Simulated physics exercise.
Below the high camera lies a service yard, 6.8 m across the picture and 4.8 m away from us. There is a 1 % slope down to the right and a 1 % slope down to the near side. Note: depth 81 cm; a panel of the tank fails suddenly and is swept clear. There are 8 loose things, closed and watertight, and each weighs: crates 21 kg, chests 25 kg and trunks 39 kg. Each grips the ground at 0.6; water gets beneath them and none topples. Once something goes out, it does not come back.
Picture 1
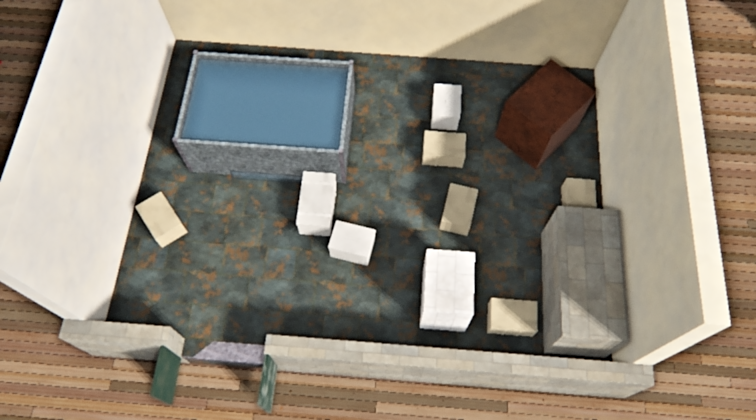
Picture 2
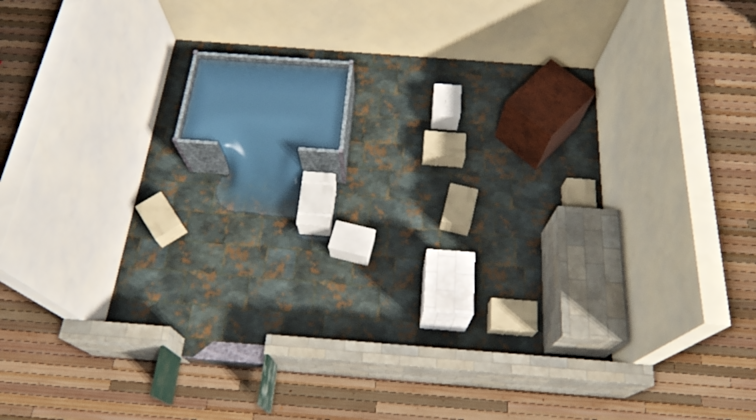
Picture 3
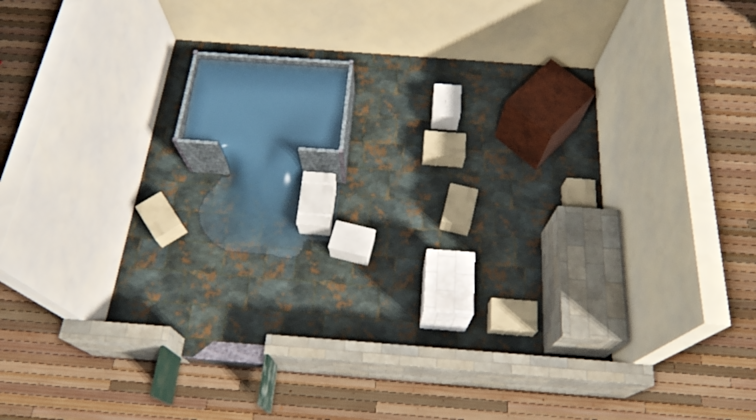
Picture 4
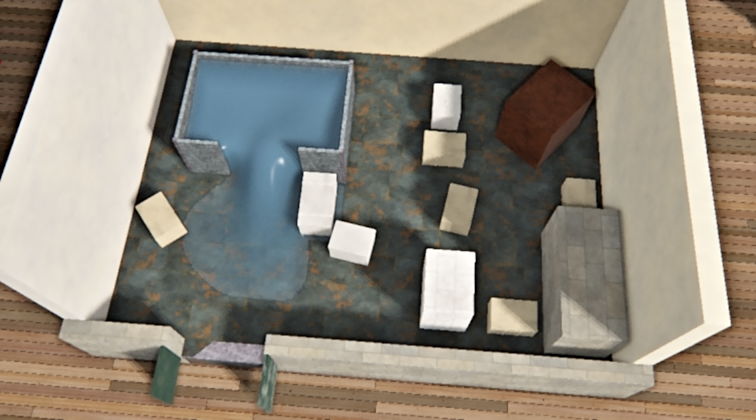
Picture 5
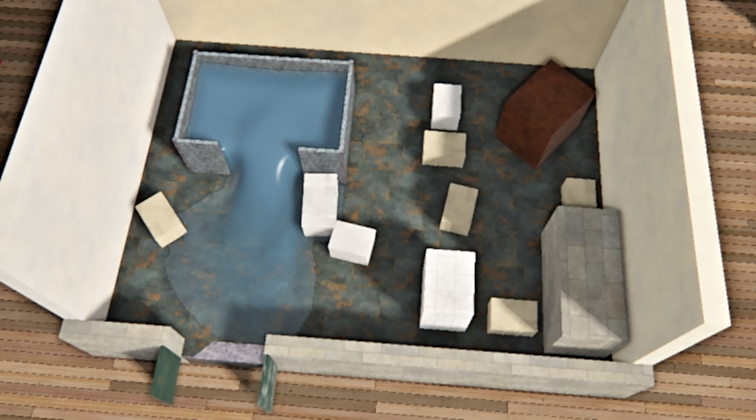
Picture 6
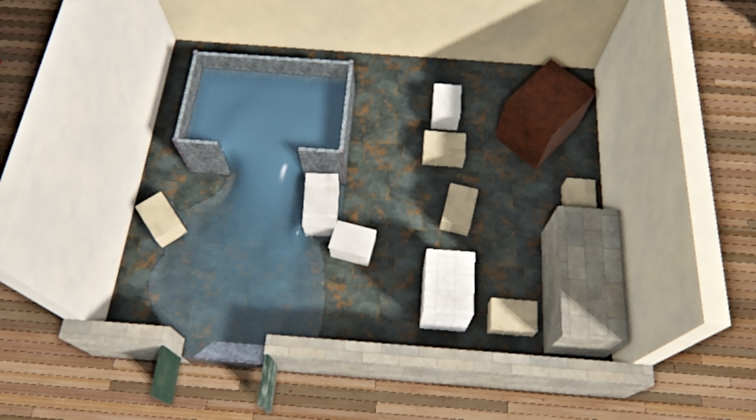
Water poured through a gap that suddenly opened in the near side of a raised tank, spreading across the dark yard floor to the doorway in the near wall, while the scattered boxes barely moved.
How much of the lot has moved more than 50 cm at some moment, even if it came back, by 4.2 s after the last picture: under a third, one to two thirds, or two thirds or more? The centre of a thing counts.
Fails to reach a third.
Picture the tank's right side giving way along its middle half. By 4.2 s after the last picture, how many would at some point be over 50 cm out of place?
So the tally would be 4.
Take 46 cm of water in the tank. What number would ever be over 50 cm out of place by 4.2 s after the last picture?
Count under that change: 0.
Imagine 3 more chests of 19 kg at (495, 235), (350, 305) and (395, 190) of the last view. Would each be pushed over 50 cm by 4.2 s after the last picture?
First stays inside, second goes beyond, third stays inside.
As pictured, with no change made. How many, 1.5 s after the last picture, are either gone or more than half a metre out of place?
0.
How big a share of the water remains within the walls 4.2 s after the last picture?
Roughly 64 percent.
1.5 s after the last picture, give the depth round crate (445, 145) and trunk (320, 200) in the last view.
About 0 and 6 cm.
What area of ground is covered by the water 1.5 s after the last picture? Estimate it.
My estimate is roughly 13 m2.
Then, 0.4 s after the last picture 0 of 8 are over 50 cm from their spots; 0 afloat.
Then, 1.5 s after the last picture 0 of 8 are over 50 cm from their spots; 0 afloat.
Then, 2.8 s after the last picture 1 of 8 are over 50 cm from their spots; 0 afloat.
Then, 4.2 s after the last picture 1 of 8 are over 50 cm from their spots, and 1 have been at some point; 0 afloat.
